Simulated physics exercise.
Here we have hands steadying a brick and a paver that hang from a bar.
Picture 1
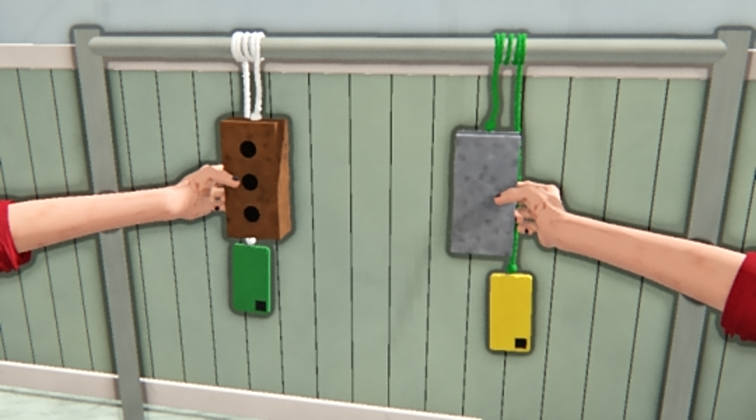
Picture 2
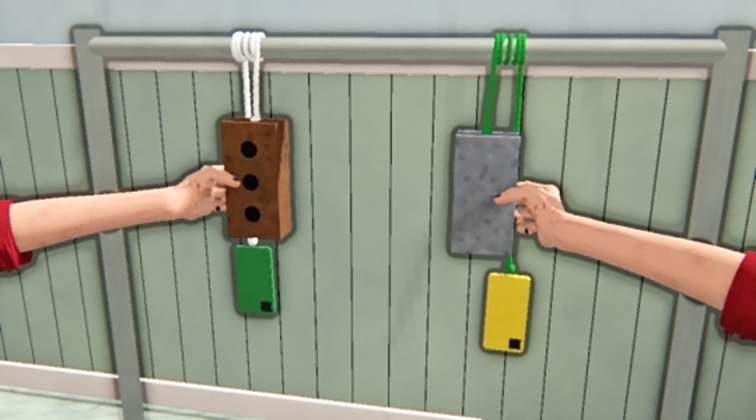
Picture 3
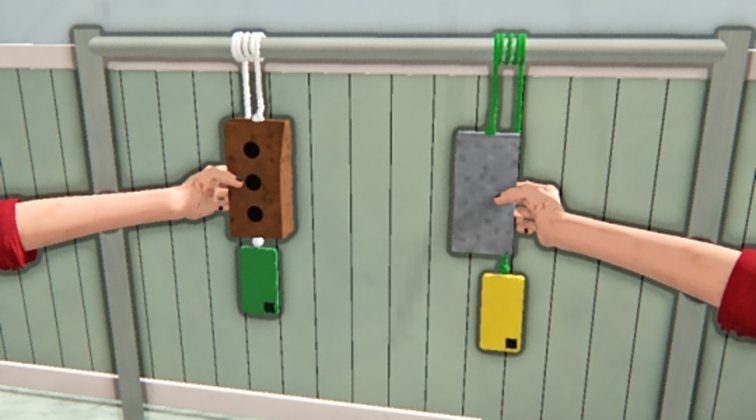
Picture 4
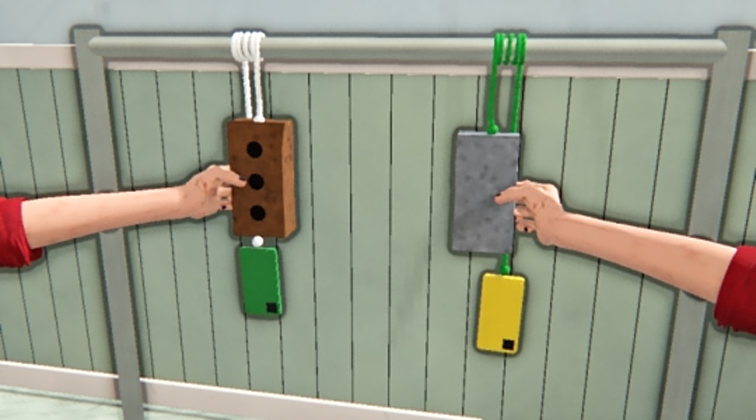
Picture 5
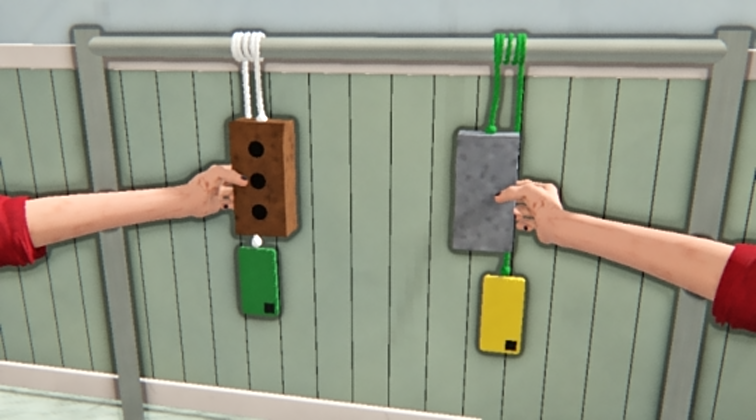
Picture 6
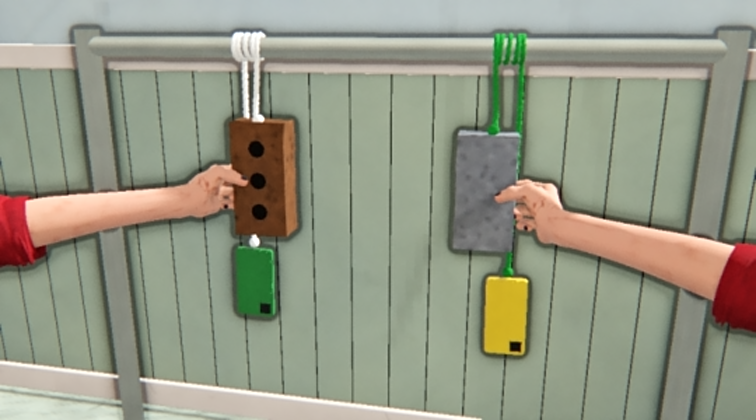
A brown brick with dark holes, hung on white cord at the left, edges slightly right, while the grey paver on green cord at the right stays nearly still. Beneath them, a green phone and a yellow phone shift slightly, and a red-sleeved hand from each side keeps touching its block. The camera holds steady, facing a rail before a pale green plank fence.
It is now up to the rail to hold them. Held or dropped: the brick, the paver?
The brick is going to stay put for sure; the paver is going to stay put for sure.
Then, 0.32 s later than the last view, brick in the air near (264, 183); paver in the air near (488, 195).
Then, 0.70 s later than the last view, brick in the air near (262, 185); paver in the air near (491, 195).
Finally, brick in the air near (262, 185); paver in the air near (490, 195). The brick keeps its height and the paver stays hanging.
